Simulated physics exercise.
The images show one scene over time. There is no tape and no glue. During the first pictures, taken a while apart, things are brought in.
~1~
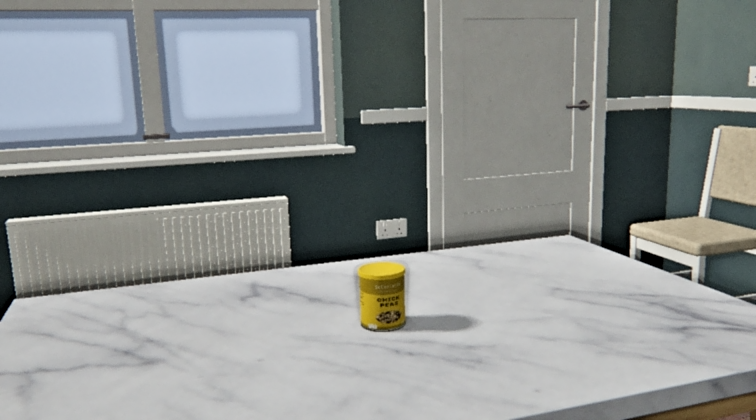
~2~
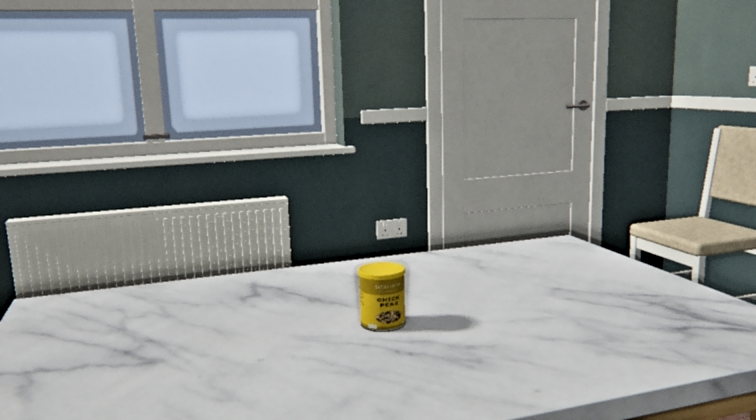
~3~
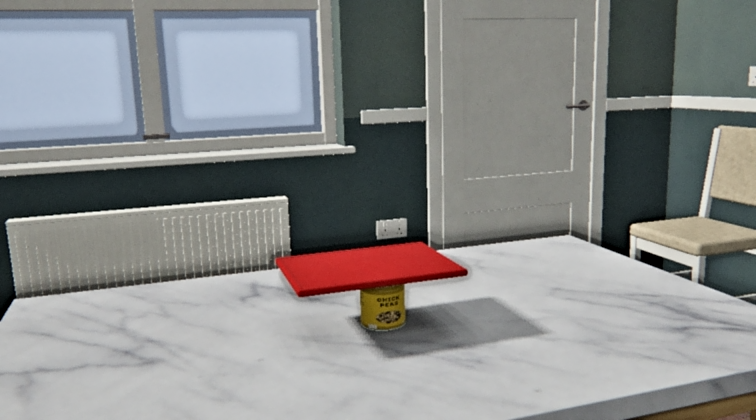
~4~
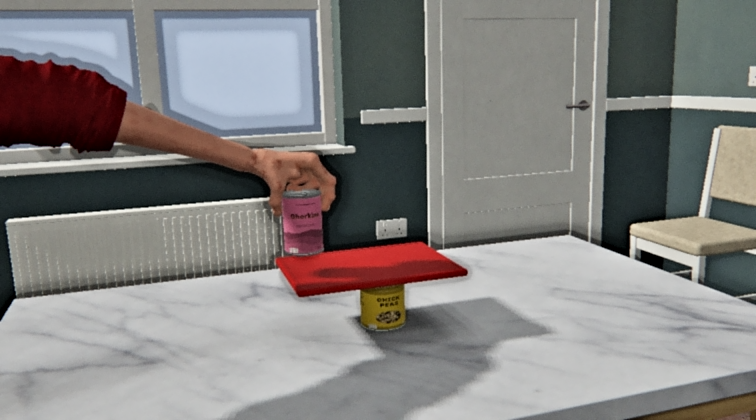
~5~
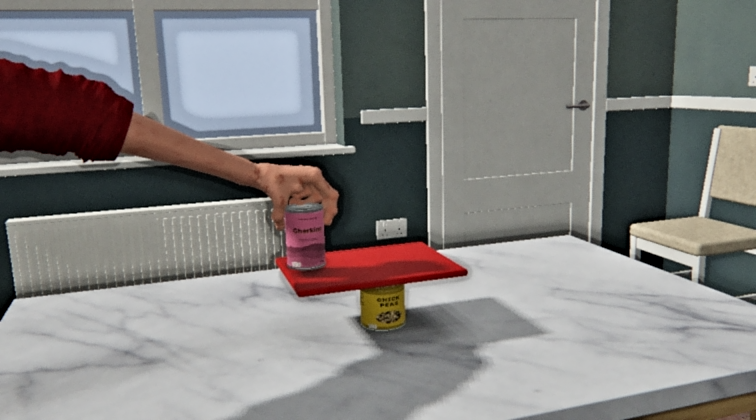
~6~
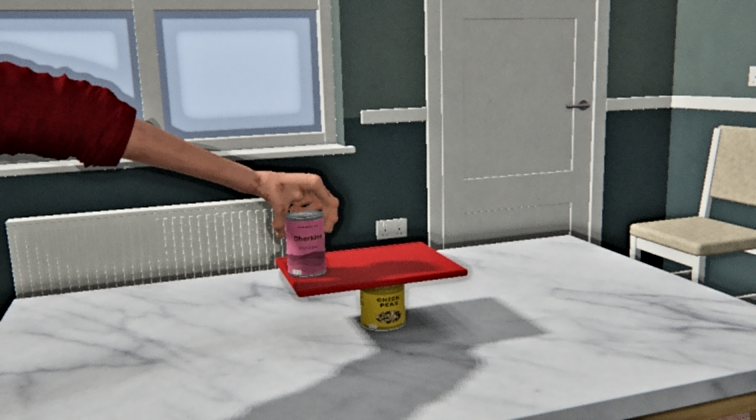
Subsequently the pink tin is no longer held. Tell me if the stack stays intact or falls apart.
The stack falls apart.
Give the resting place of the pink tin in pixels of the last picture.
At about (268, 327).
Then, 0.30 s past the last view, pink tin now fallen; red lid rocked 39° from its first pose.
Then, 0.40 s past the last view, red lid rocked 55° from its first pose.
Then, 0.50 s past the last view, red lid rocked 48° from its first pose.
Finally, fallen, pink tin; down or leaning hard in the stack, red lid; yellow tin still in place. Final places as the last picture's camera would see them, pink tin near (268, 327). The stack loses its balance.
